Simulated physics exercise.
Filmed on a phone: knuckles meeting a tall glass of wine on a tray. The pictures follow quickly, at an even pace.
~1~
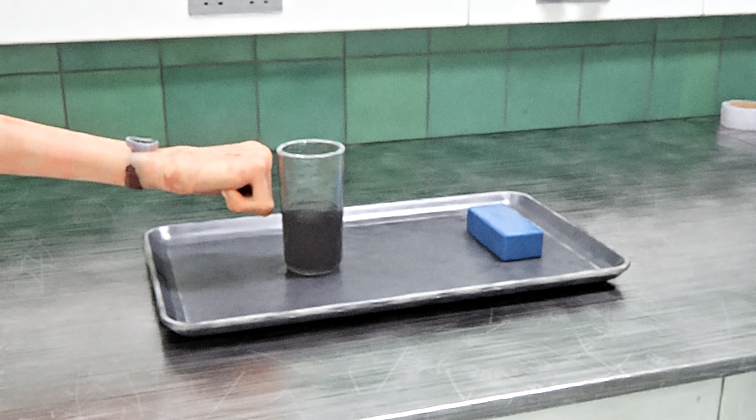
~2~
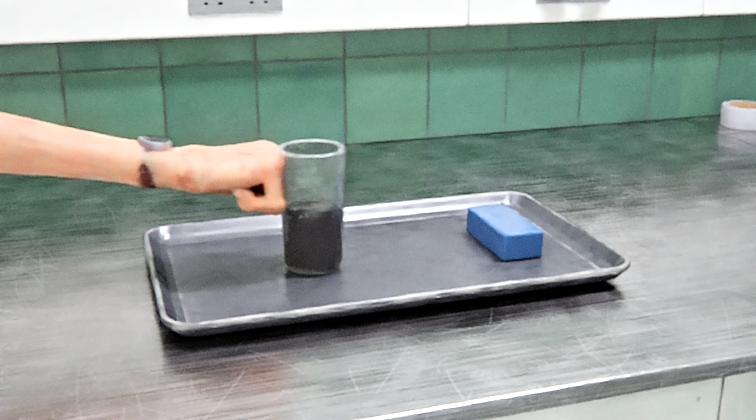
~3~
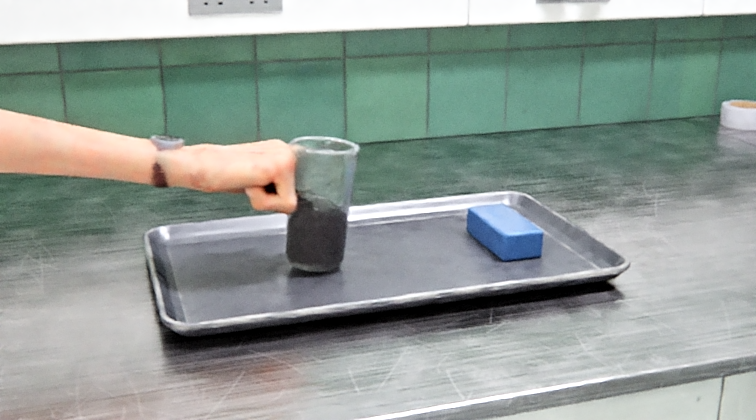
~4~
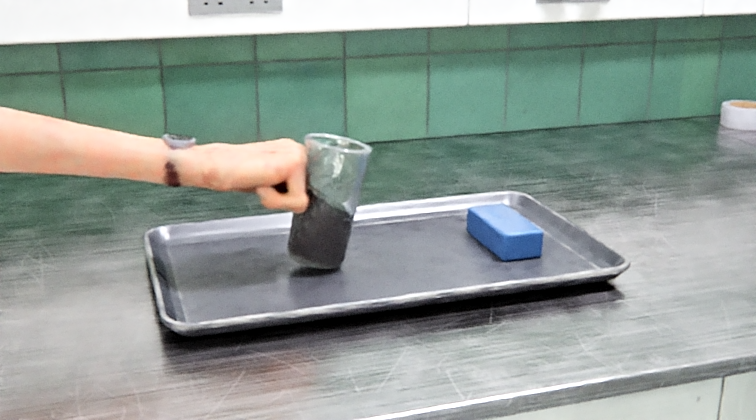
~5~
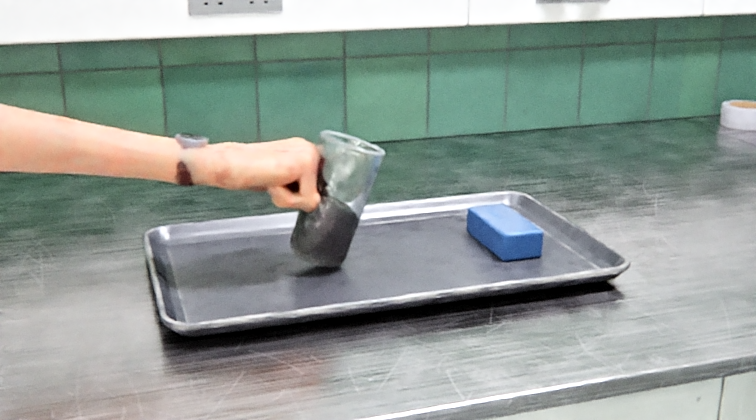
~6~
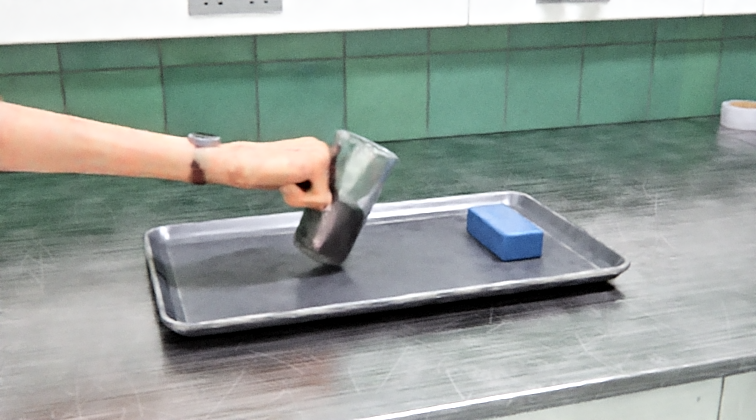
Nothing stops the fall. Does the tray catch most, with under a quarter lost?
As it turns out, three quarters and more stay on the tray.
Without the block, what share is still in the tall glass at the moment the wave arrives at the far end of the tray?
Close to 70 per cent.
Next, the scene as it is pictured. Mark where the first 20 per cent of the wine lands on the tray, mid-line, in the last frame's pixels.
At about (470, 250).
A moment on, the tall glass lies on its side and 100 per cent is in the glass, 0 on the tray and 0 above or beyond its rim.
Next, the tall glass lies on its side and 64 per cent is in the glass, 26 on the tray and 10 above or beyond its rim.
Then the tall glass lies on its side and 33 per cent is in the glass, 53 on the tray and 14 above or beyond its rim.
Later the tall glass lies on its side and 18 per cent is in the glass, 65 on the tray and 17 above or beyond its rim.
In the end 83 per cent is held by tray and glass, 17 is off the tray.
